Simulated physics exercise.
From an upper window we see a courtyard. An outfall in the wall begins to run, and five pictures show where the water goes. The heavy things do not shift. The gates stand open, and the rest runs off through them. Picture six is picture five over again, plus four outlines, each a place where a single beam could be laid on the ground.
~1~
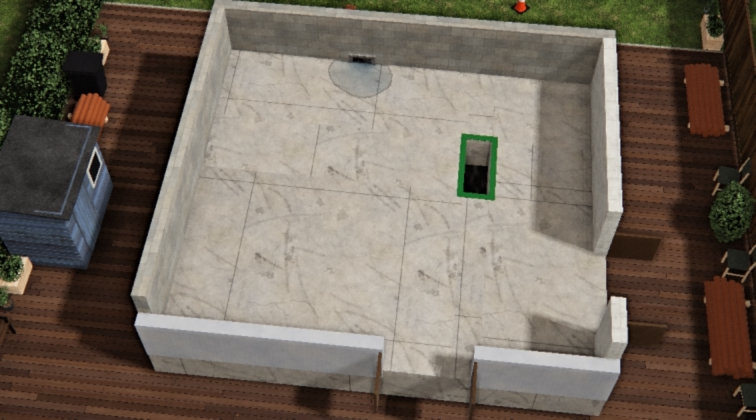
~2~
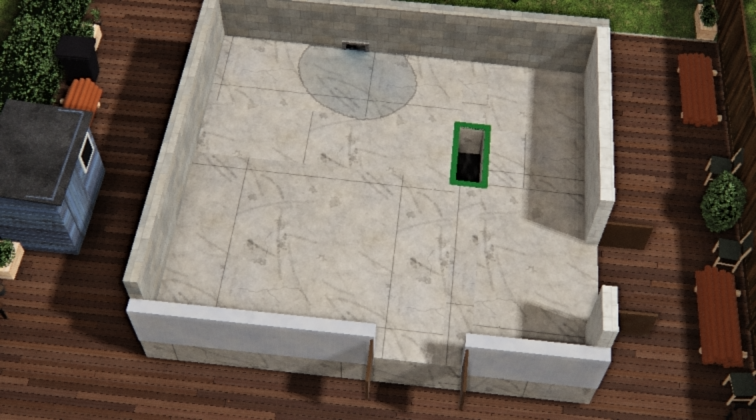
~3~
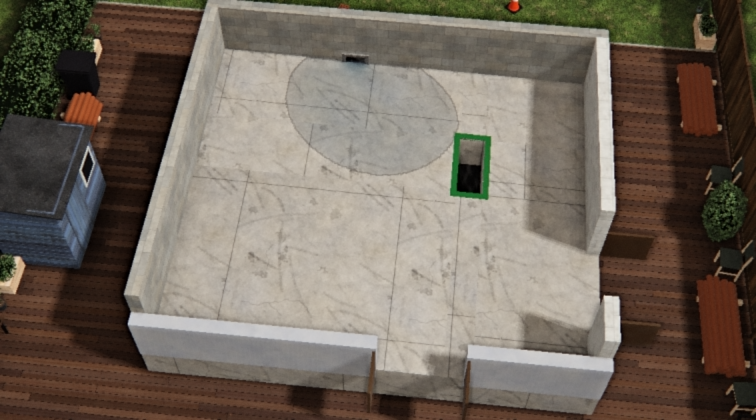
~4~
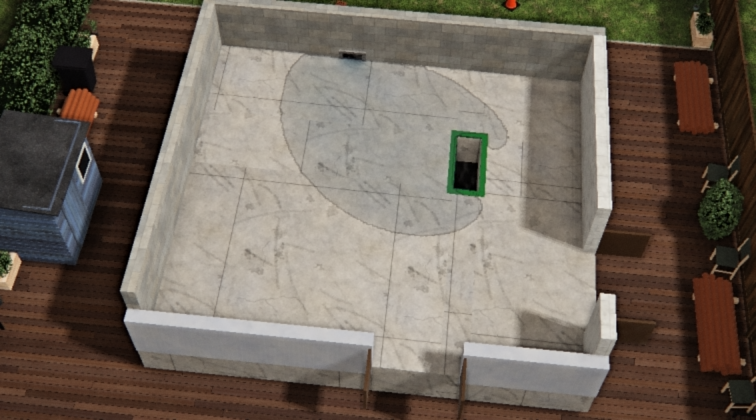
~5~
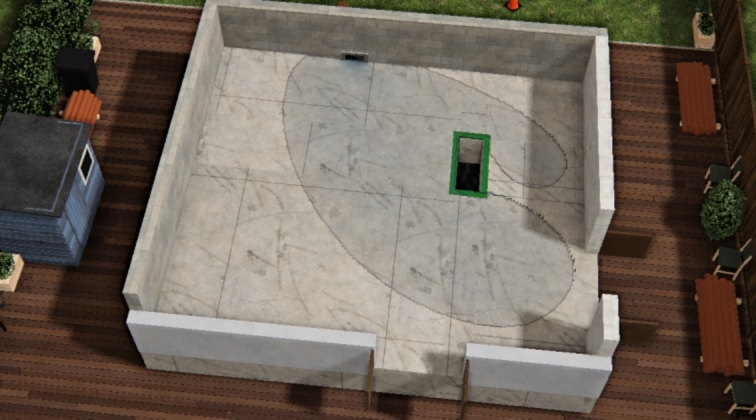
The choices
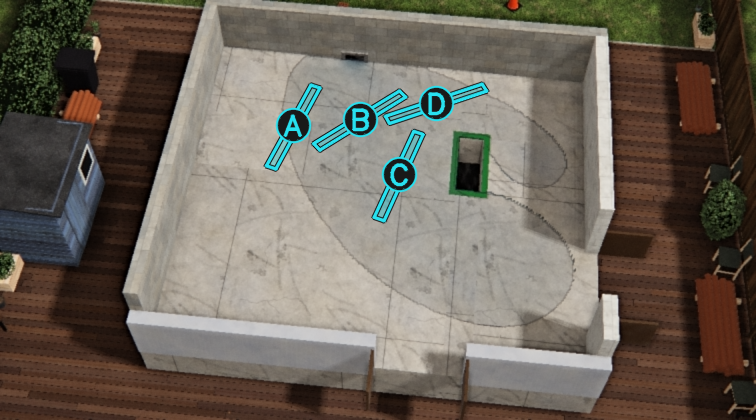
In a walled courtyard seen from above, water spread from the back wall across the pale stone floor, reached the green-edged drain pit, and fanned past both sides of it toward the lower right.
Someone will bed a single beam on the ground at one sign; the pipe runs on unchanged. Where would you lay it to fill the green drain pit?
Go for A.
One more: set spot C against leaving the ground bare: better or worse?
Worse.
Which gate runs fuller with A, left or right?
The right gate.
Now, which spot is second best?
That is spot C.
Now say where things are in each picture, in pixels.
The first frame shows outfall at (362, 59); green drain pit at (478, 166); open gate at (427, 363); open gate at (594, 295); front seen at (379, 89), 2 % of the ground wet; green drain pit still dry.
The second frame shows front seen at (401, 105), 7 % of the ground wet; green drain pit still dry.
The third frame shows front seen at (379, 173), 15 % of the ground wet; green drain pit still dry.
The fourth frame shows front seen at (446, 228), 25 % of the ground wet; green drain pit taking water.
The fifth frame shows front seen at (527, 318), 39 % of the ground wet; green drain pit taking water.
On the marked copy, A from (271, 167) to (315, 86); B from (316, 146) to (402, 94); C from (379, 219) to (418, 132); D from (387, 119) to (484, 87).
With A, about 36 % of the stream goes into the green drain pit, about 64 % out by the gates.
With B, about 8 % of the stream goes into the green drain pit, about 92 % out by the gates.
With C, about 22 % of the stream goes into the green drain pit, about 78 % out by the gates.
With D, about 12 % of the stream goes into the green drain pit, about 88 % out by the gates.
